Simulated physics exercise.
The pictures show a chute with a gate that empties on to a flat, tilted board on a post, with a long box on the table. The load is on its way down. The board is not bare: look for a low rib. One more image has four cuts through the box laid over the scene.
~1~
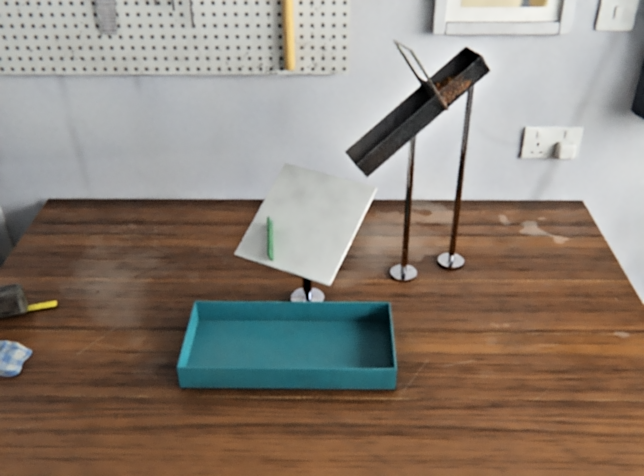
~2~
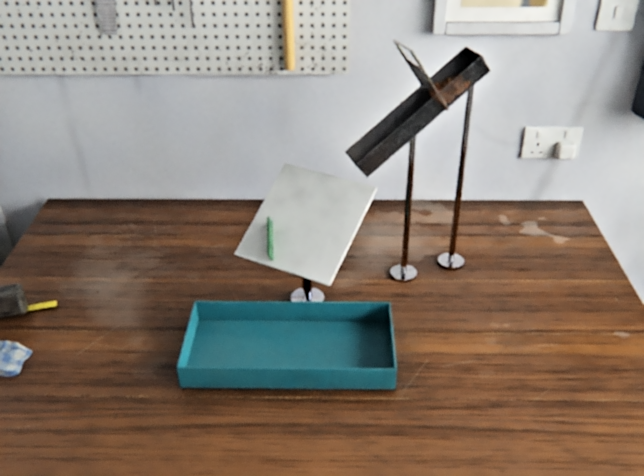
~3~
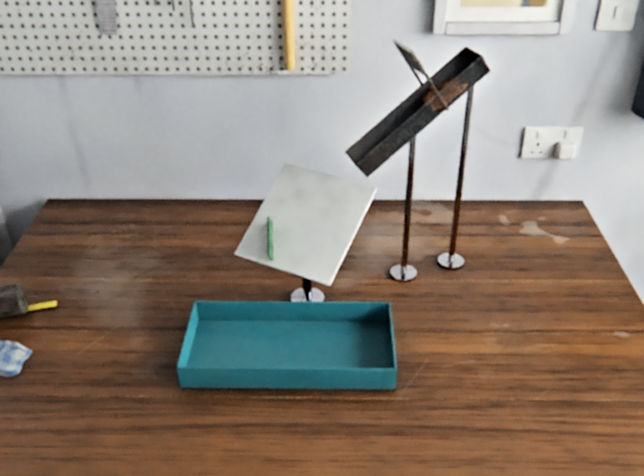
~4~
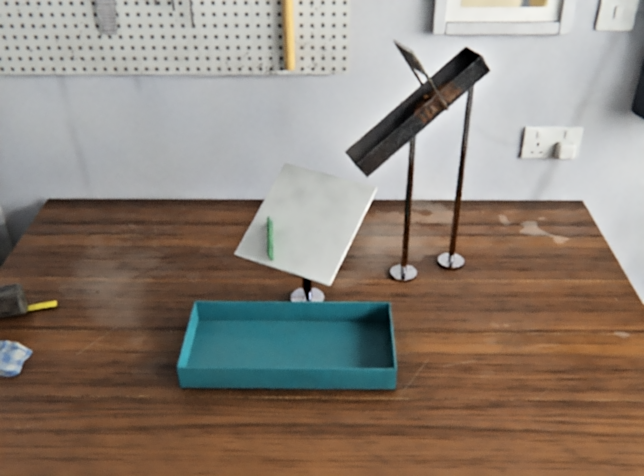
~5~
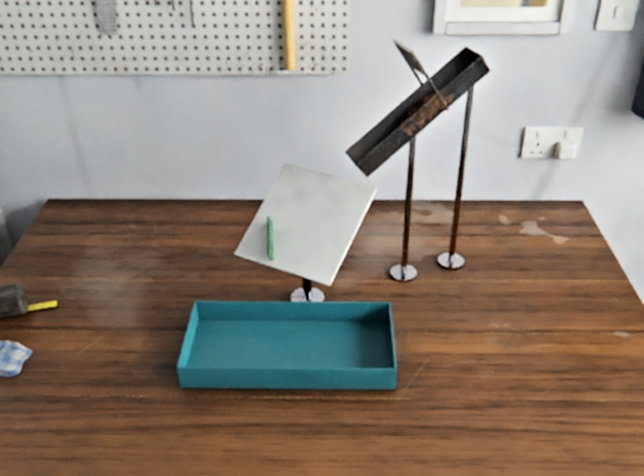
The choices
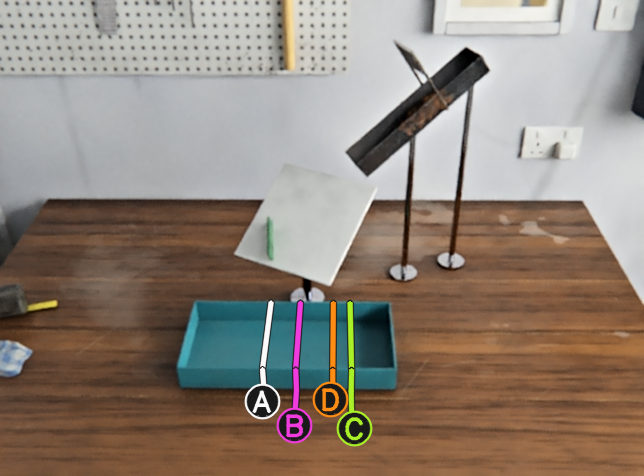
The clip opens on a wooden table with a dark sloping chute on two rods, a pale tilted board bearing a short green rib, and an empty teal box in front. The chute's gate swings up, and a small brown load slides down leftward, partway along the chute.
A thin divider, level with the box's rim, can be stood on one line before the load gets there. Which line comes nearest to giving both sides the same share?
It is A.
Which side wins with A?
Right.
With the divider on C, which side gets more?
The left side.
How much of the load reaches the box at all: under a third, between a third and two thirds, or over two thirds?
It is over two thirds.
On the marked copy, line A crosses the front rim at (262, 368); line B crosses the front rim at (295, 368); line C crosses the front rim at (351, 369); line D crosses the front rim at (332, 369).
If A is chosen, of what is caught, roughly a quarter on the left of the divider, roughly two thirds on the right.
If B is chosen, of what is caught, every piece on the left of the divider, not one piece on the right.
If C is chosen, of what is caught, every piece on the left of the divider, not one piece on the right.
If D is chosen, of what is caught, every piece on the left of the divider, not one piece on the right.
